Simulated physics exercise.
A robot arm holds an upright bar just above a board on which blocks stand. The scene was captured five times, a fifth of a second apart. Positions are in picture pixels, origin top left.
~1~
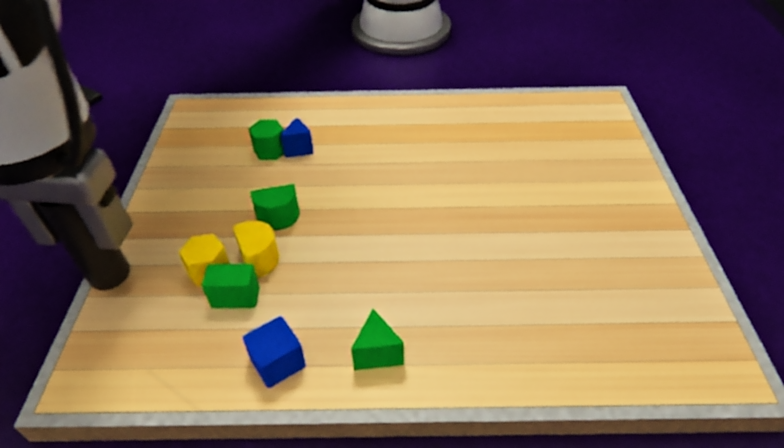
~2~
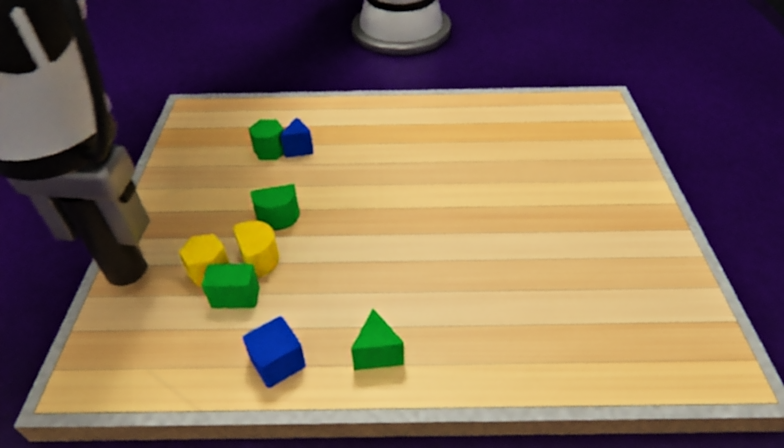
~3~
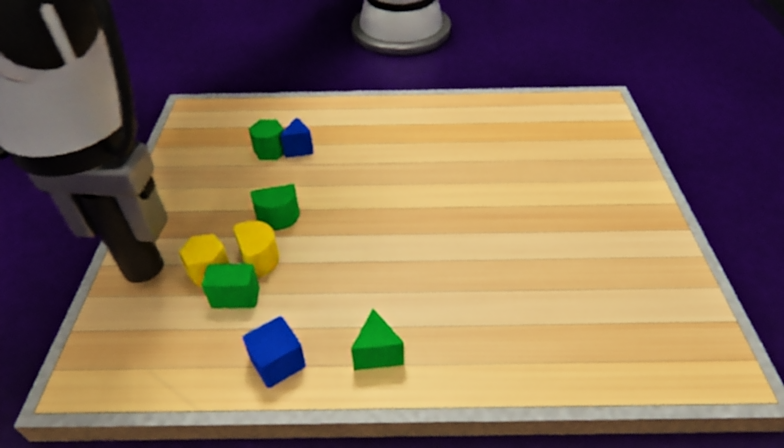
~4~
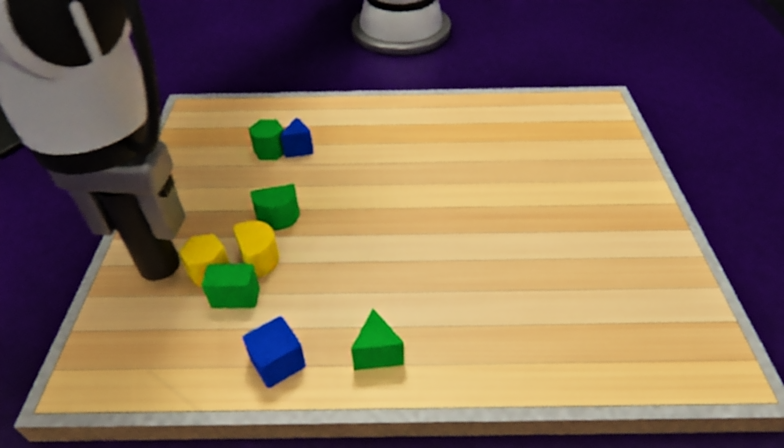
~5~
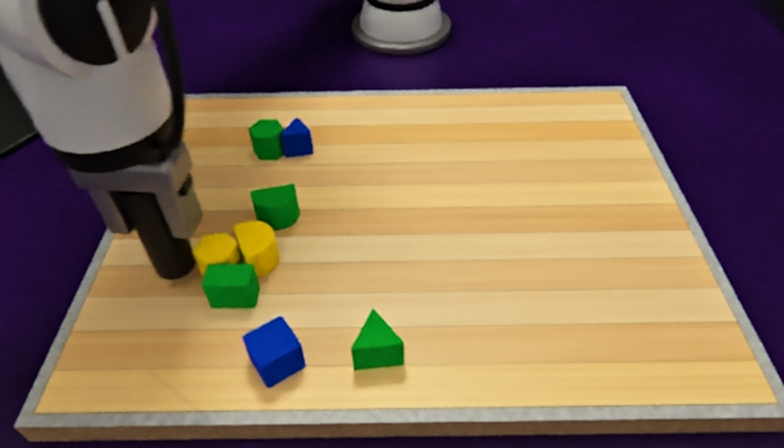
In the video, a robot arm moves its dark upright bar rightward across the left side of a wooden board holding green, blue and yellow blocks, then nudges the yellow hexagonal block slightly right toward the yellow half-round block.
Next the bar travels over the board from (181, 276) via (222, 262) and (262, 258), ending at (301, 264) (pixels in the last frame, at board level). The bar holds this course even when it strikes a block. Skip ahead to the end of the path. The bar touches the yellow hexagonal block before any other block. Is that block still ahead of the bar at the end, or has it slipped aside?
It remains before the bar.
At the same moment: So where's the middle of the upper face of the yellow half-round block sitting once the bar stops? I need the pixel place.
My estimate: (367, 218).
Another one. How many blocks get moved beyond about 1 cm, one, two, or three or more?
The count is two.
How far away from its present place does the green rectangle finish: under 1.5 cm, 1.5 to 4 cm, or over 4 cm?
It goes hardly anywhere, under 1.5 cm.
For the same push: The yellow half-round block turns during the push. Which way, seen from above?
It ends up turned anticlockwise.
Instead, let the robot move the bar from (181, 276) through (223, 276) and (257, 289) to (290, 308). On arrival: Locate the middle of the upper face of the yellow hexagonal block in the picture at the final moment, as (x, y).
The middle of its upper face should be somewhere near (294, 249).
What follows on the original path. One third of the way, bar at (220, 251); yellow hexagonal block at (257, 237), turned 15° clockwise; yellow half-round block at (293, 229).
Two thirds of the way, bar at (260, 247); yellow hexagonal block at (299, 233), turned 15° clockwise; yellow half-round block at (334, 224).
At the end, bar at (298, 253); yellow hexagonal block at (337, 234); green rectangle still; yellow half-round block at (367, 218), turned 20° anticlockwise.
